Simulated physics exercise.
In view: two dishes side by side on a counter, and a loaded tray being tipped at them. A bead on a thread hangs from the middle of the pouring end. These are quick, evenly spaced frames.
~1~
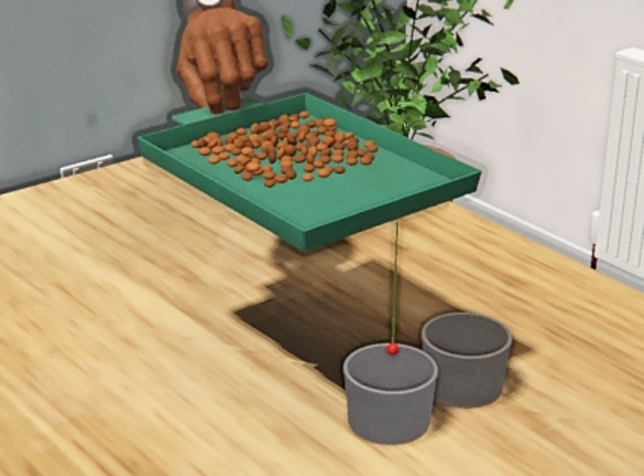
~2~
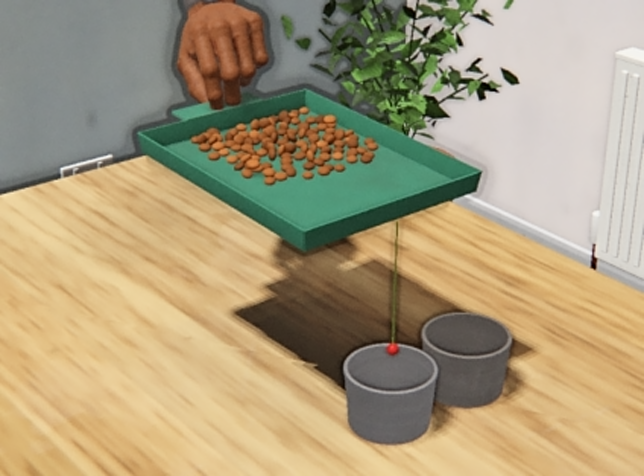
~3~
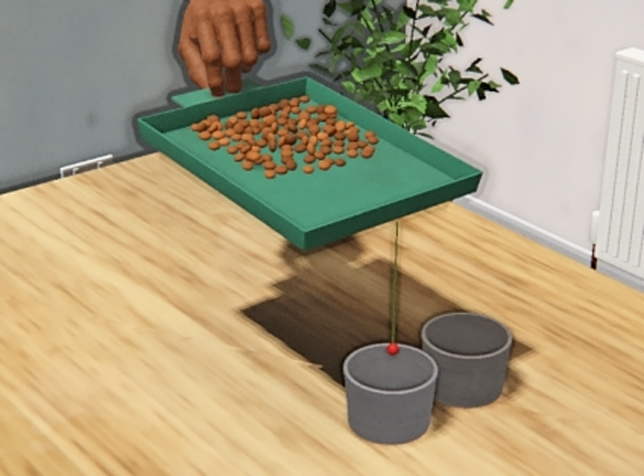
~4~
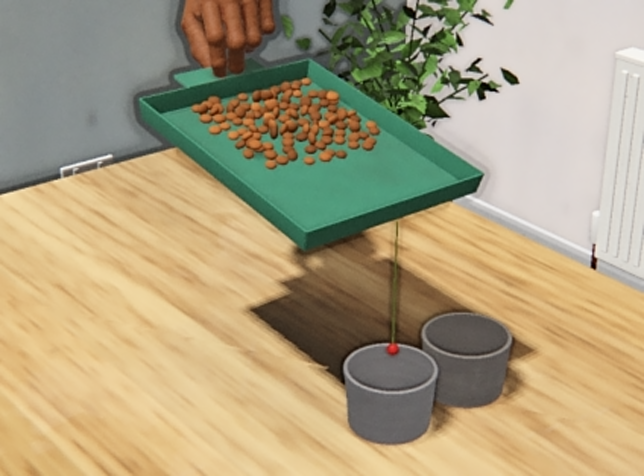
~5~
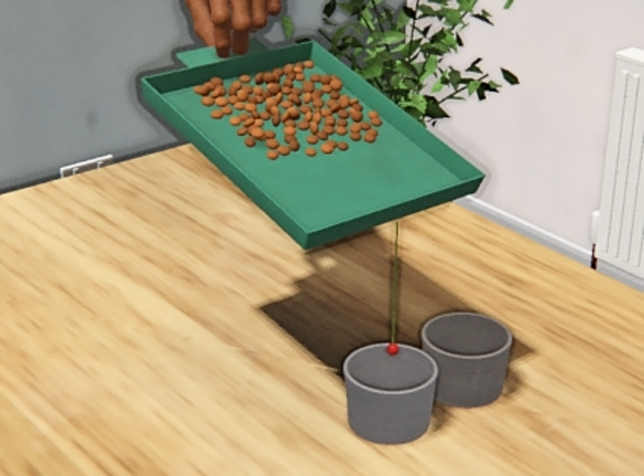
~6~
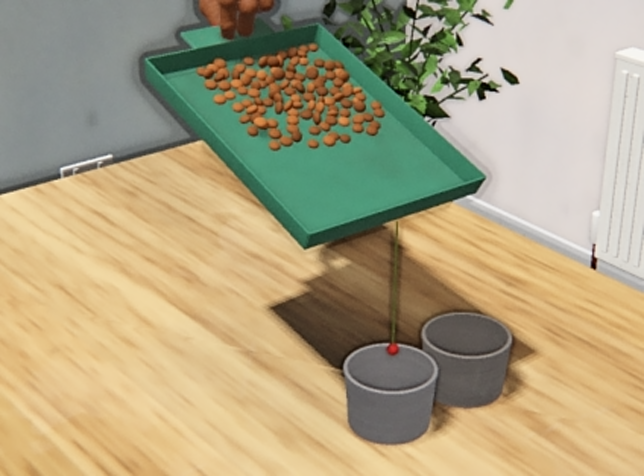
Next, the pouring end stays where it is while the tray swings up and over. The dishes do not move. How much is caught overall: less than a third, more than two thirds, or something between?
They take less than a third between them.
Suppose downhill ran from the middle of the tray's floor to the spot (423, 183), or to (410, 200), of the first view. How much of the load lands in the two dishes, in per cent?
In turn 80 and 40 in a hundred.
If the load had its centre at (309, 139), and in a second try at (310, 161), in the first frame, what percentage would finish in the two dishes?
The first gives 10 %, the second 10 %.
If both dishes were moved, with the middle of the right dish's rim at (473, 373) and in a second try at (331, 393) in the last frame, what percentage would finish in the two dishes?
In turn 70 and 0 in a hundred.
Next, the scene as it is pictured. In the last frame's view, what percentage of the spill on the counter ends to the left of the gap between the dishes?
It comes to 20 per cent or so.
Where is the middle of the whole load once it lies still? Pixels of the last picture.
At about (479, 452).
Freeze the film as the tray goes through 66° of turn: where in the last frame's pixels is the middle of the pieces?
Around (420, 202).
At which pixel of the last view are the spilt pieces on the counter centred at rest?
At about (487, 459).
Soon, tray tipped steeply; most on the tray; a small part in the air.
A while on, tray tipped past a quarter turn; about half on the tray; a stray few in the left dish; a stray few in the right dish; about half outside both; a stray few in the air.
Towards the end, tray tipped past a quarter turn; a stray few in the left dish; a small part in the right dish; nearly all outside both.
Finally, tray tipped past a quarter turn; a stray few in the left dish; a small part in the right dish; nearly all outside both.
